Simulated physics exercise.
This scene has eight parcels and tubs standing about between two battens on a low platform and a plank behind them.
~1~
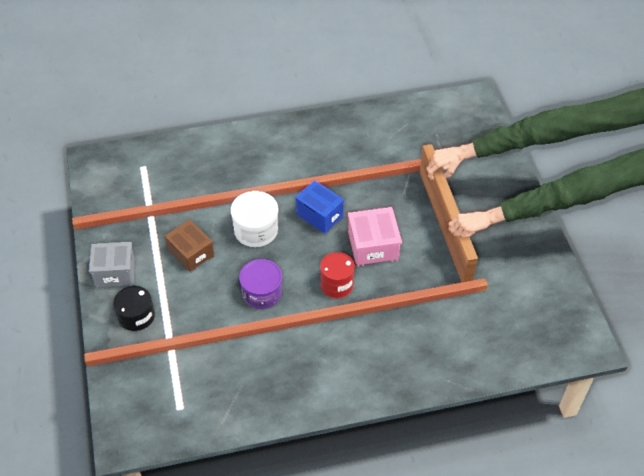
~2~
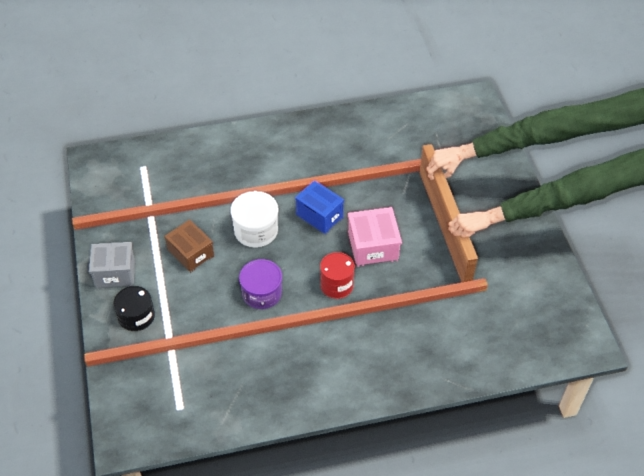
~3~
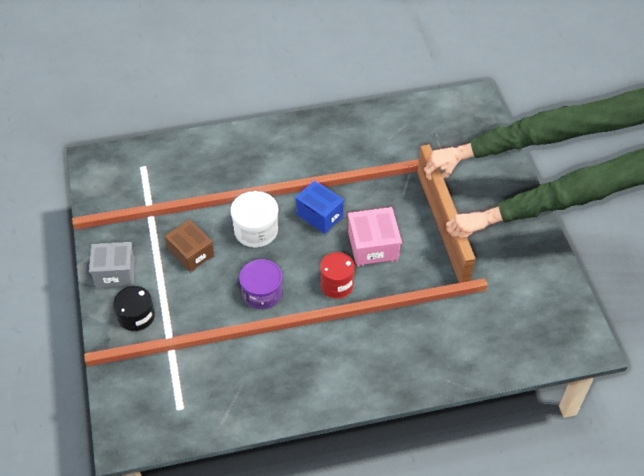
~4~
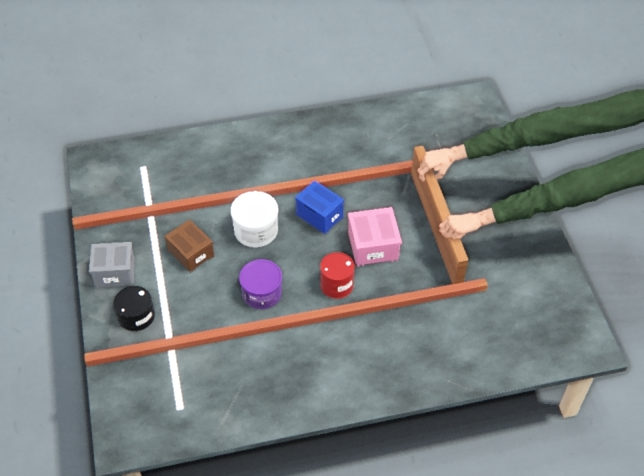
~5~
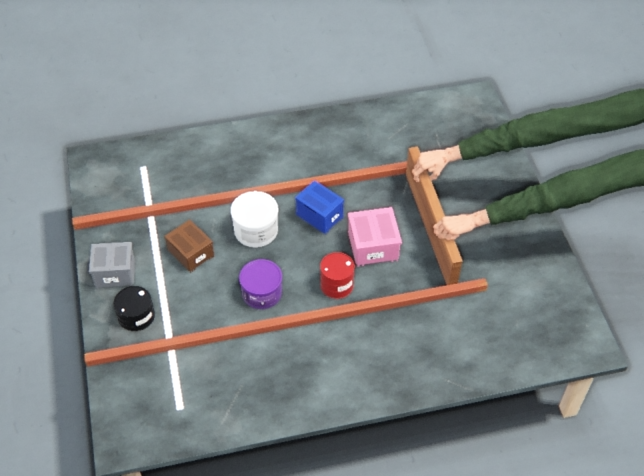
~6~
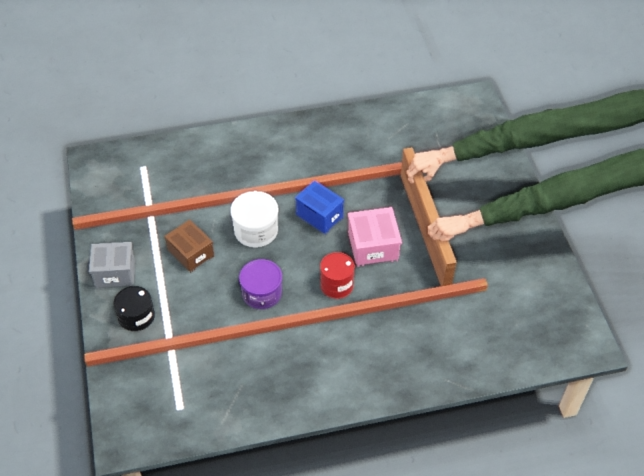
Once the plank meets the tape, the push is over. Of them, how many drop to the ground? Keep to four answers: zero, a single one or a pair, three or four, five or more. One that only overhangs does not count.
The answer is a single one or a pair.
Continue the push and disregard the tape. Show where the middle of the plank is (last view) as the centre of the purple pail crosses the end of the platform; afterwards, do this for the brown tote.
Points: About (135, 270) and about (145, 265).
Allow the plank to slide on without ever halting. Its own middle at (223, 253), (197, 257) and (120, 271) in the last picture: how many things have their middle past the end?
Taking the places in turn, the counts are 0, 0 and 5.
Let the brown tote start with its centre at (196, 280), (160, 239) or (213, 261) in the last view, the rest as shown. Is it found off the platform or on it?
Place by place, it is safe; goes off the edge; is safe.
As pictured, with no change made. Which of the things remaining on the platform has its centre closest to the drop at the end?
Brown tote, foremost.
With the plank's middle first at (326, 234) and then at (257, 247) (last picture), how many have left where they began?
I make it 3 at the first spot and 6 at the other.
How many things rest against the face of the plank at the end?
That makes 3.
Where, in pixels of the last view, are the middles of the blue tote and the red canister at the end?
The blue tote finishes at (138, 231); the red canister finishes at (148, 312).
Early on, none off yet; grey tote at rest near (113, 266); black canister at rest near (134, 309); brown tote at rest near (190, 246).
Finally, the number that fall off is one or two; lost, black canister and grey tote.
